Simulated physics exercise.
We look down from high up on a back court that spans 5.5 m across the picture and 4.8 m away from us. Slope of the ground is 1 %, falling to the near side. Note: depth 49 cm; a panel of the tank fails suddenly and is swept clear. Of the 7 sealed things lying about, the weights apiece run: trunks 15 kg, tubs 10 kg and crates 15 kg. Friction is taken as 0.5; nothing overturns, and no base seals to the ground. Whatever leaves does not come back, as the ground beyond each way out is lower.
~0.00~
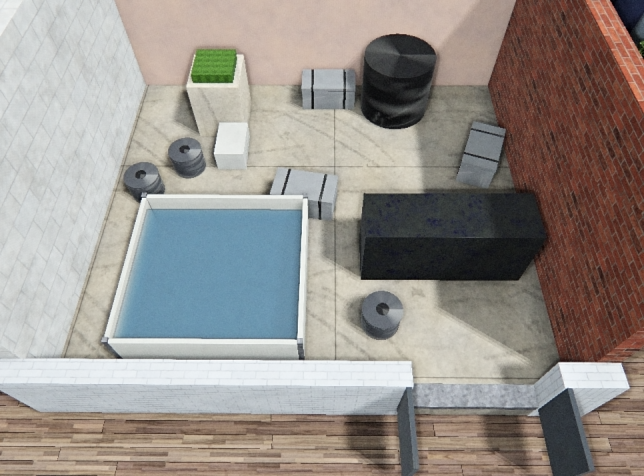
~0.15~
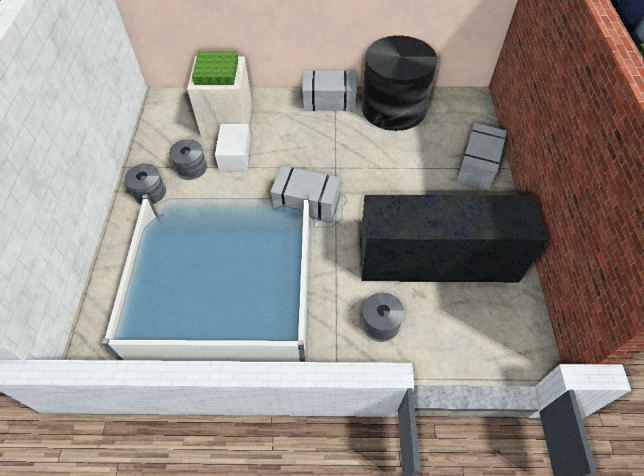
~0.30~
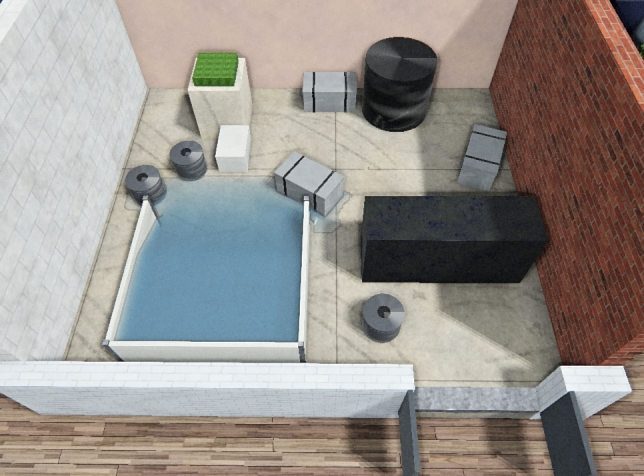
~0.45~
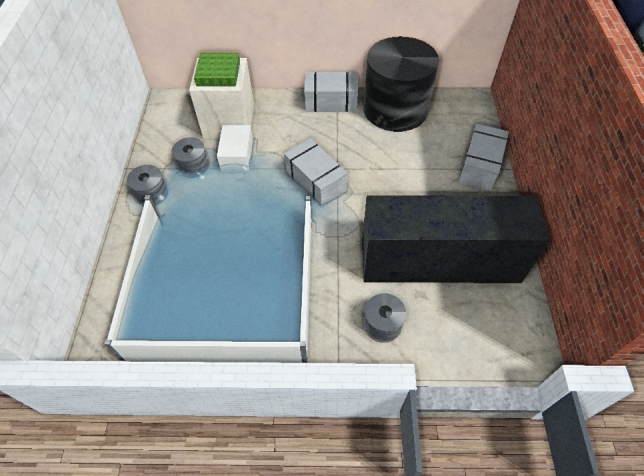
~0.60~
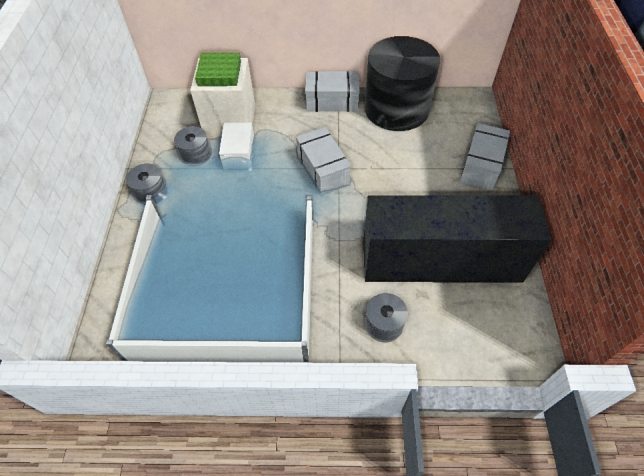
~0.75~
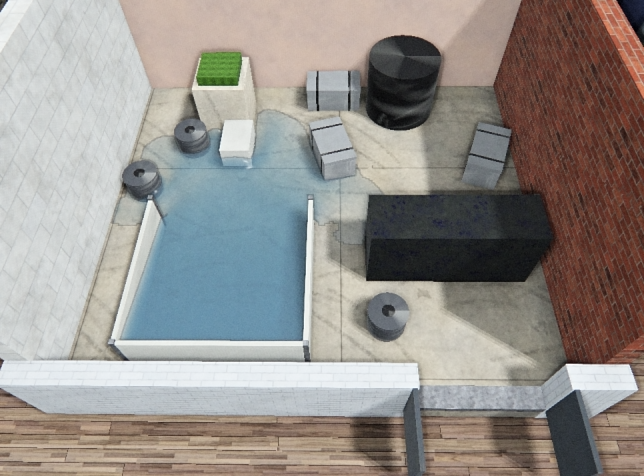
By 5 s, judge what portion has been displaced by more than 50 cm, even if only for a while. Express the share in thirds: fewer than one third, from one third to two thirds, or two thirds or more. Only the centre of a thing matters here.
Within the middle third.
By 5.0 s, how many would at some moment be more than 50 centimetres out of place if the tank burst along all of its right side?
2.
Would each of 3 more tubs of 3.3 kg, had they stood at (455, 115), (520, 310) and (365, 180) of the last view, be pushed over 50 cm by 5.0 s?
Result, one by one: Not exceeded, not exceeded and exceeded.
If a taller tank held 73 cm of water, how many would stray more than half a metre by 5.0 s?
Then the count would be 5.
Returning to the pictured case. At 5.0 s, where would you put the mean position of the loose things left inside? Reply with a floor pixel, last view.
The centre sits near (339, 204).
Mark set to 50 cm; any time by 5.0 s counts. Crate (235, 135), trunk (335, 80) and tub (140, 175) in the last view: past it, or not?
The first is beyond the limit, the second inside the limit, and the third beyond the limit.
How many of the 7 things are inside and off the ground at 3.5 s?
5.
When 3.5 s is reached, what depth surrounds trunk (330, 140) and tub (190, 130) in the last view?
Depth approx. 6 cm / 15 cm.
After 1.1 s 2 of 7 are over 50 cm from their spots; 1 afloat.
After 2.2 s 3 of 7 are over 50 cm from their spots; 4 afloat.
After 3.5 s 3 of 7 are over 50 cm from their spots; 5 afloat.
After 5.0 s 4 of 7 are over 50 cm from their spots, and 4 have been at some point; 6 afloat.
